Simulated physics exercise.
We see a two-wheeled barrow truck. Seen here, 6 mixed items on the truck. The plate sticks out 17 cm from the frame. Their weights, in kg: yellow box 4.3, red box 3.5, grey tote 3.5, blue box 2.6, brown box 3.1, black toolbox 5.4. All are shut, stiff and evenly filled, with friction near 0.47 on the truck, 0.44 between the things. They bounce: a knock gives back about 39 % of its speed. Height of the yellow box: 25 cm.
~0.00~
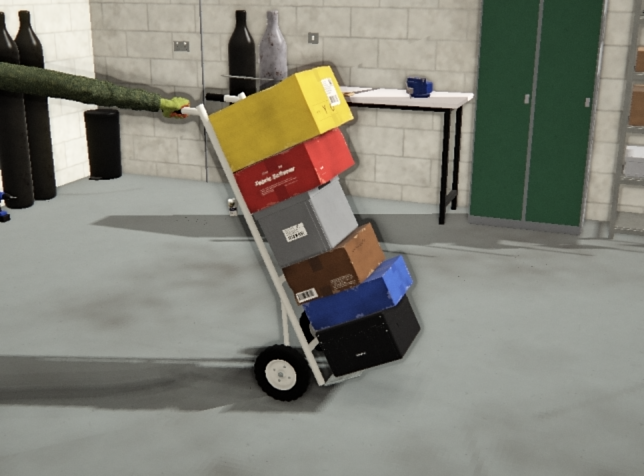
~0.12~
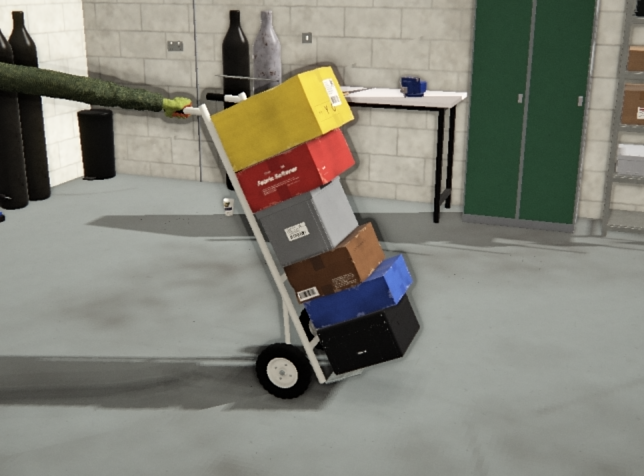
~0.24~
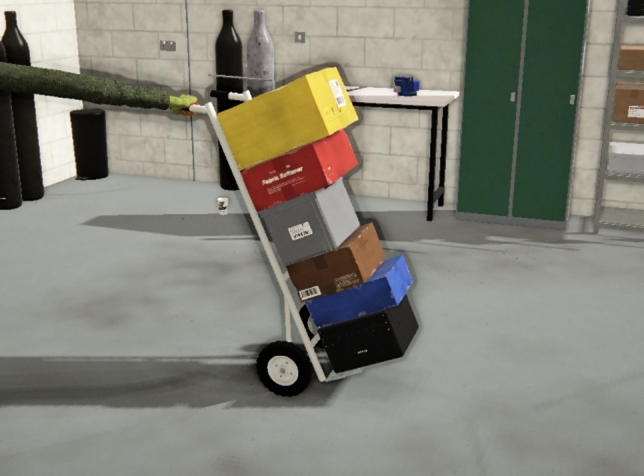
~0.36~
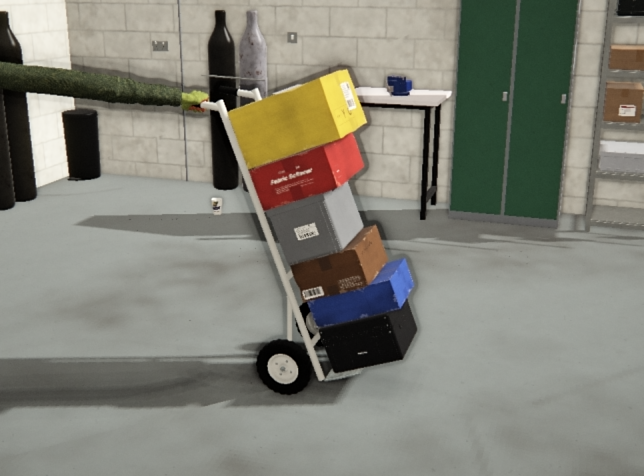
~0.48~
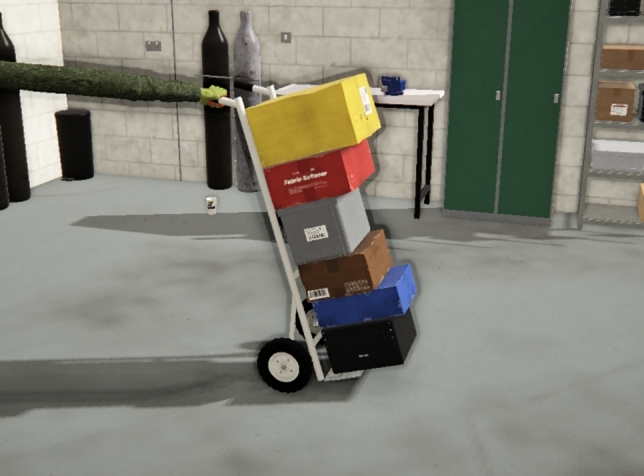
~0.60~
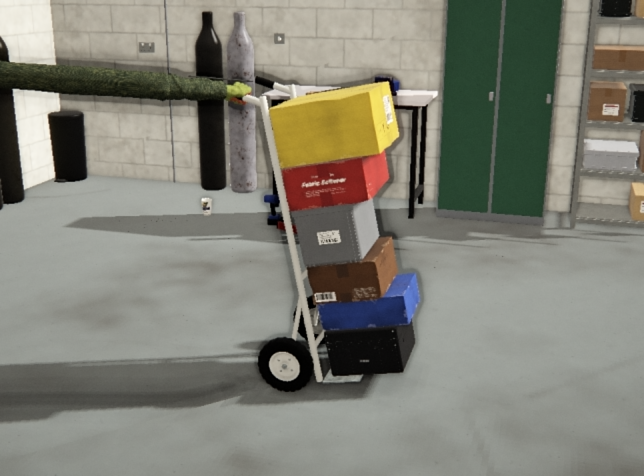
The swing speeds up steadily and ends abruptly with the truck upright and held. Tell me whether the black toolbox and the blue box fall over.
The black toolbox keeps standing; the blue box keeps standing.
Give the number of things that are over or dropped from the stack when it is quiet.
3 of them.
After 0.90 s, truck upright; blue box 7° off its base near (384, 317); black toolbox 6° off its base near (374, 351); yellow box 7° off its base.
After 1.30 s, truck upright; yellow box and red box now dropped from the stack; blue box 5° off its base near (384, 318); black toolbox 5° off its base near (373, 352).
After 1.60 s, truck upright; blue box 5° off its base near (384, 318); black toolbox 5° off its base near (373, 352); grey tote on its side.
After 1.90 s, truck upright; grey tote now dropped from the stack; blue box 3° off its base near (379, 317); black toolbox 3° off its base near (373, 351).
In the end (2.6 s), dropped from the stack and tipped over, grey tote; dropped from the stack but upright, yellow box and red box; the other 3 under 10 cm from the start. At the end, from the last picture's camera, black toolbox near (373, 352), blue box near (381, 318).
